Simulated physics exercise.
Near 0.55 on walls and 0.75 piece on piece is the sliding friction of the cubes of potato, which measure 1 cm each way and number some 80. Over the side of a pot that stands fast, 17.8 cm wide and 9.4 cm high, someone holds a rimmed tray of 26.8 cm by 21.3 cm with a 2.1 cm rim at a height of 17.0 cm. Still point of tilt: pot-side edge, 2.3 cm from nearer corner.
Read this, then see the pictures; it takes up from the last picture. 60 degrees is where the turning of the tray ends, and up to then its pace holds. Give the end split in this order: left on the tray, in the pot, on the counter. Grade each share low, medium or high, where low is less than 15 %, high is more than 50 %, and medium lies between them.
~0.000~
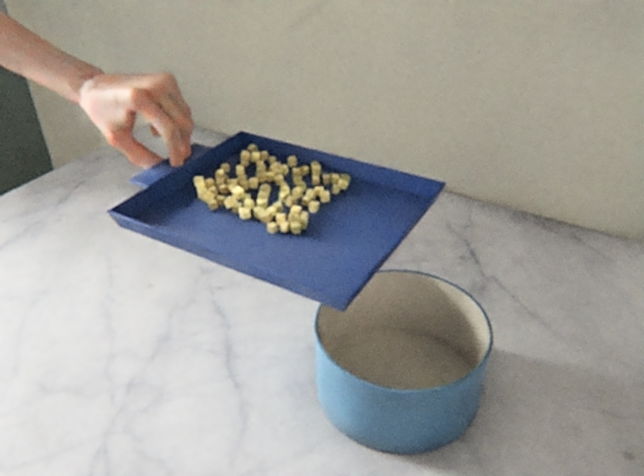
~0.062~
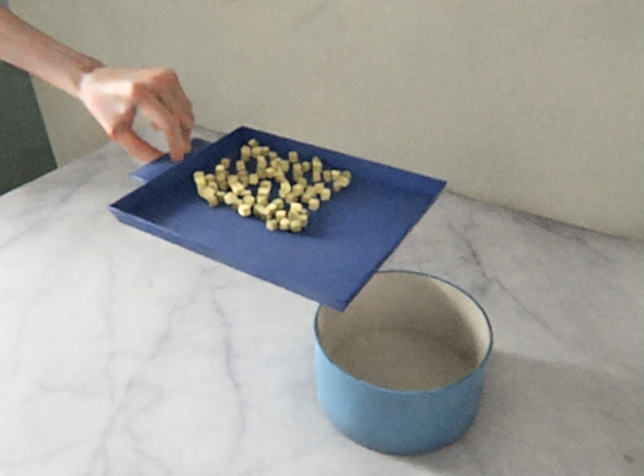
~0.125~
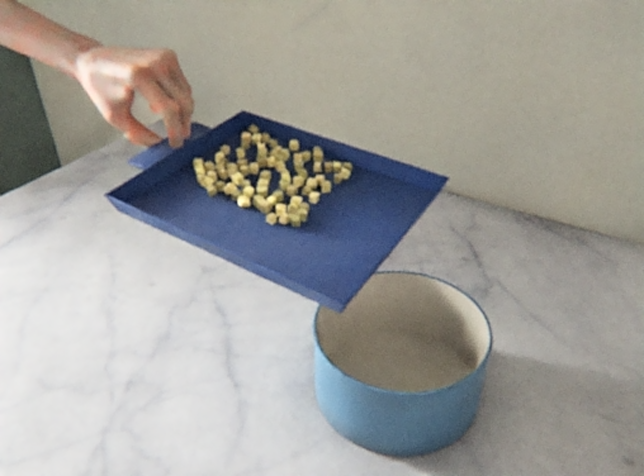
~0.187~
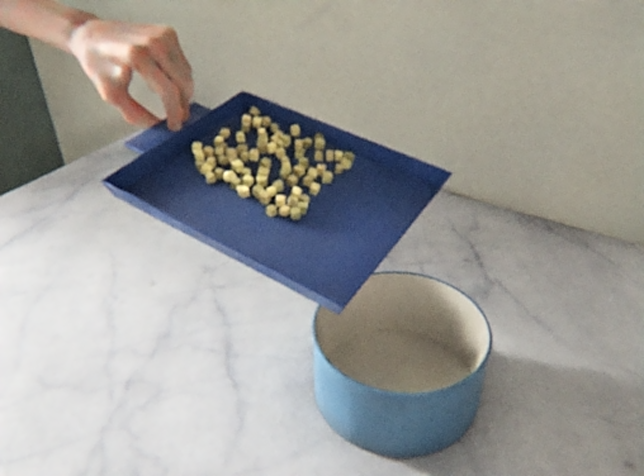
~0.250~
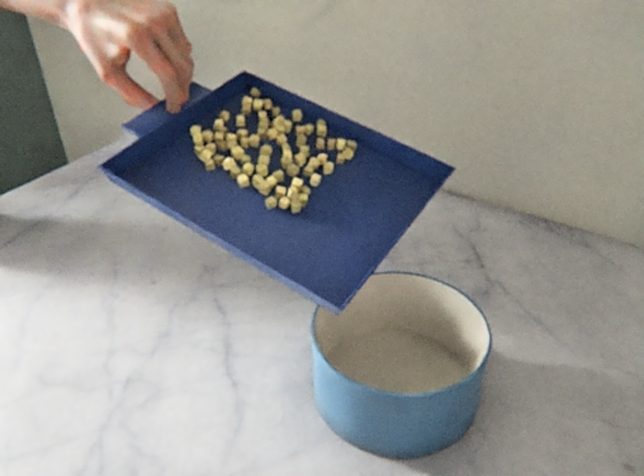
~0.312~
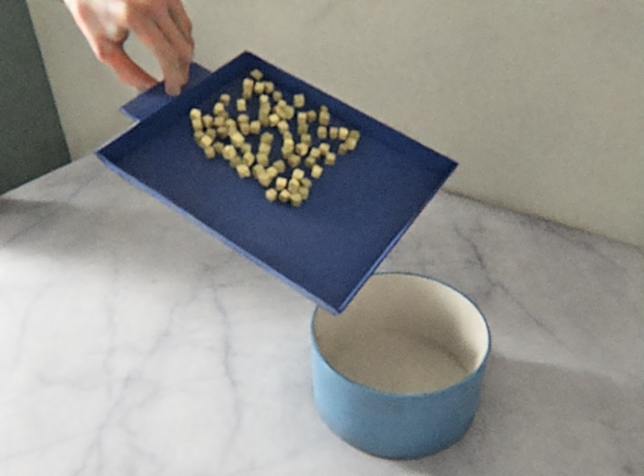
Shares - tray: Medium, pot: Low, counter: High.
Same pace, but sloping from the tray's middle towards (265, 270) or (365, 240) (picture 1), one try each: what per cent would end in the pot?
I'd put it at roughly 0 per cent for the first tilt and roughly 25 per cent for the second.
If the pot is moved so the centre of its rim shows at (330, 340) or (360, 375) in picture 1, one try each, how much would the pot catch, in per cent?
Around 10 per cent, then around 60 per cent.
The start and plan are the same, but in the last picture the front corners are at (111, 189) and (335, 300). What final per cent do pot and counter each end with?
That works out as pot 0 and counter 35.
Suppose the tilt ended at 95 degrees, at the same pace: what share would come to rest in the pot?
Around 5 %, I reckon.
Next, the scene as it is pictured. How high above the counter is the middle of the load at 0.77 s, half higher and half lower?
About 24 cm.
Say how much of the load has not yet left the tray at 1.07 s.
Value: About 35%.
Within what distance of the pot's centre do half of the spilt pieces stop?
Roughly 24 centimetres.
After 0.58 s, tilt 39 degrees; the tray holds 100 %, the pot 0 %.
After 0.77 s, tilt 53 degrees; the tray holds 100 %, the pot 0 %.
After 1.07 s, tilt 60 degrees; the tray holds 35 %, the pot 0 %.
At rest (2.4 s), tray 30 %, pot 5 %, counter 65 %.
